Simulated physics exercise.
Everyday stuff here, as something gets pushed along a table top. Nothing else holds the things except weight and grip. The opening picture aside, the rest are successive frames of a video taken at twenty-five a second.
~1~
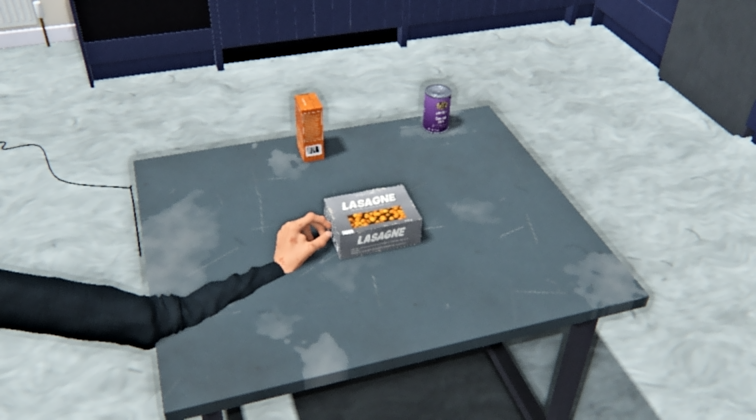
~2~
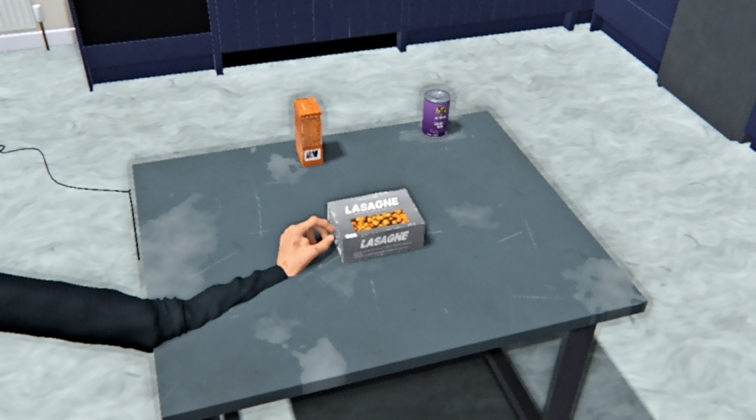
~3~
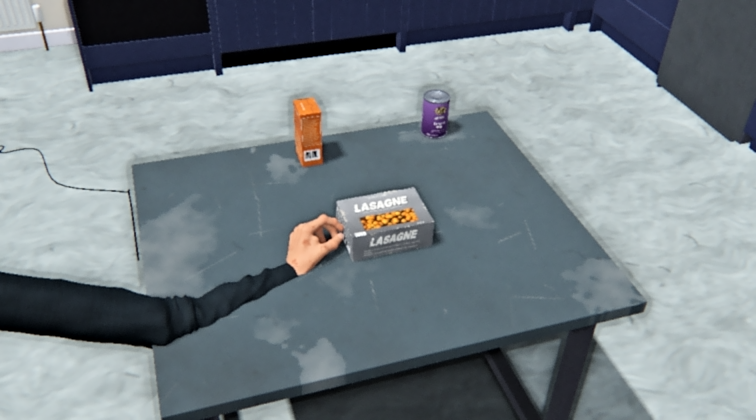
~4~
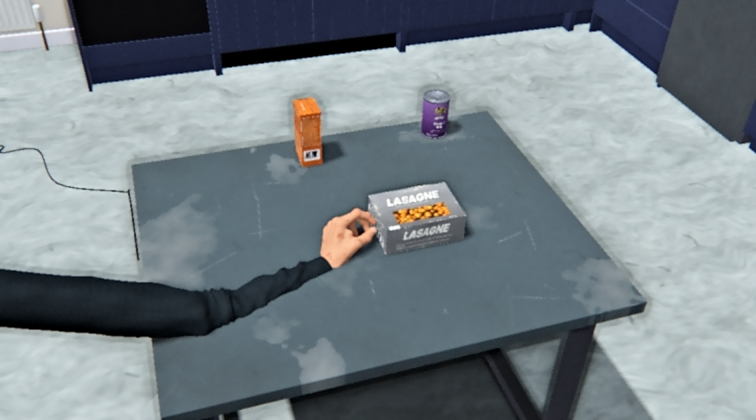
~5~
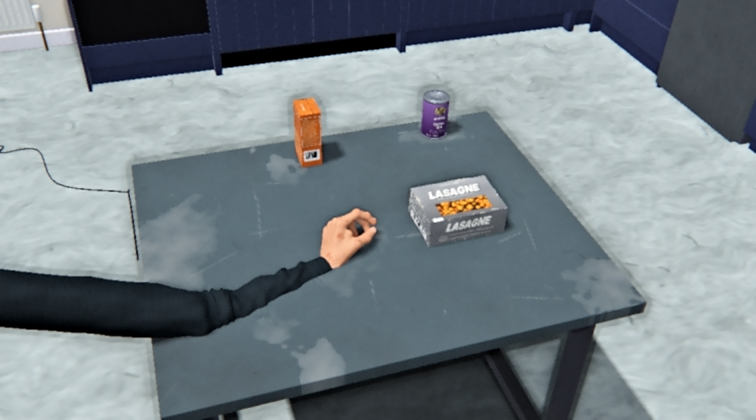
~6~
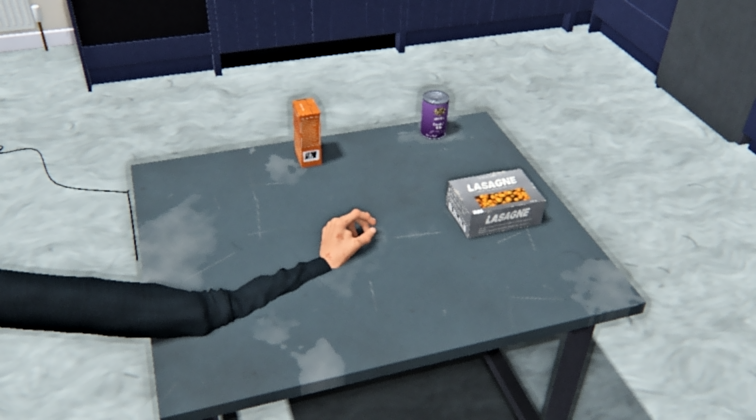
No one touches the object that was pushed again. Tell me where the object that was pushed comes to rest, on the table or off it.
Likely outcome: It is lost off the table.
Then, 0.20 s past the last view, grey box now off the table.
Then, 0.30 s past the last view, things are still on the move.
Then, 0.60 s past the last view, as before.
Finally, off the table, grey box.
